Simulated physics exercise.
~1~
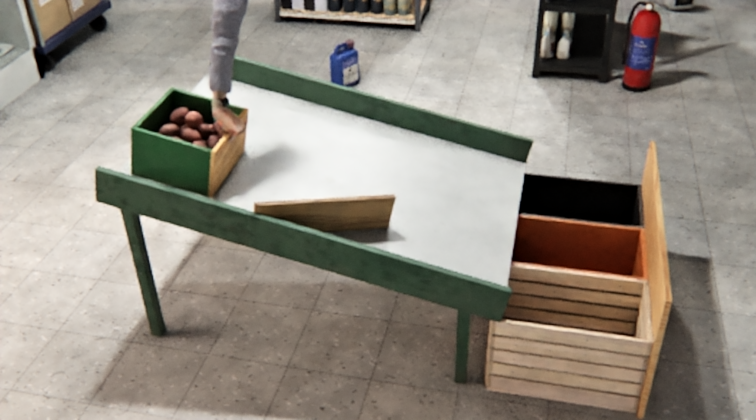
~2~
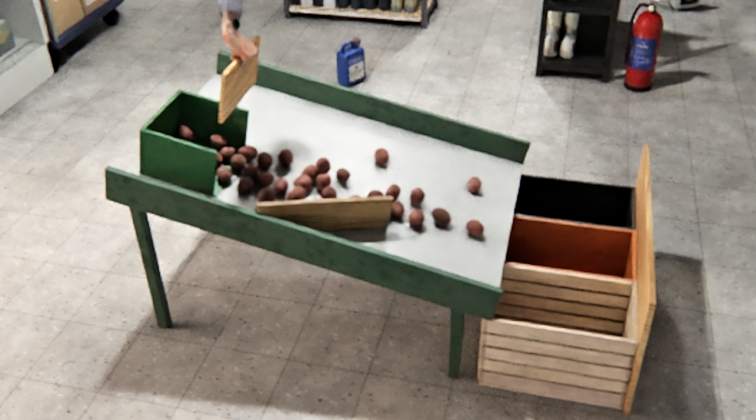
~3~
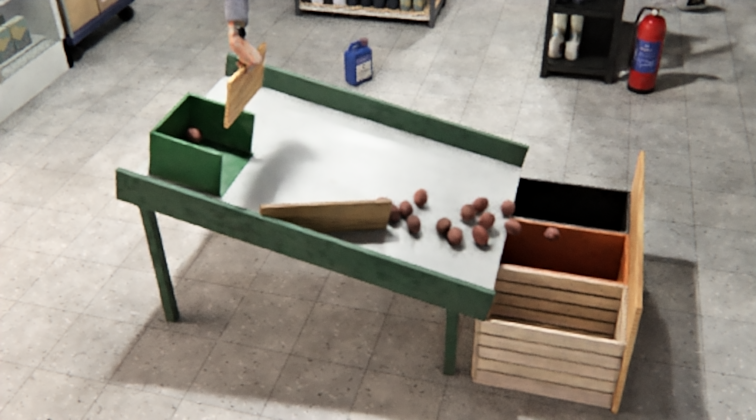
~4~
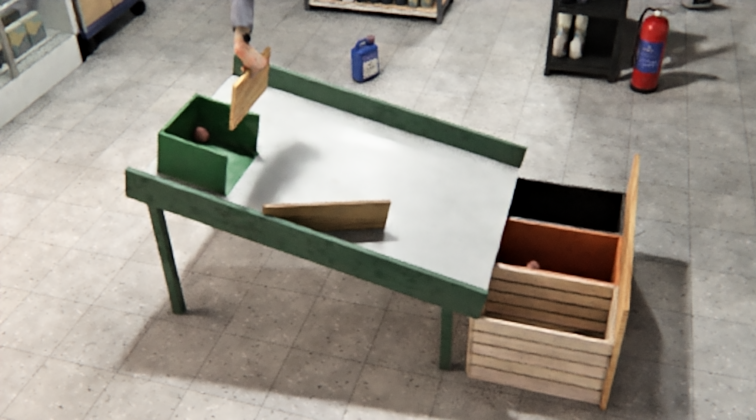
A hand lifts a wooden gate and red potatoes roll rightward down into the bins.
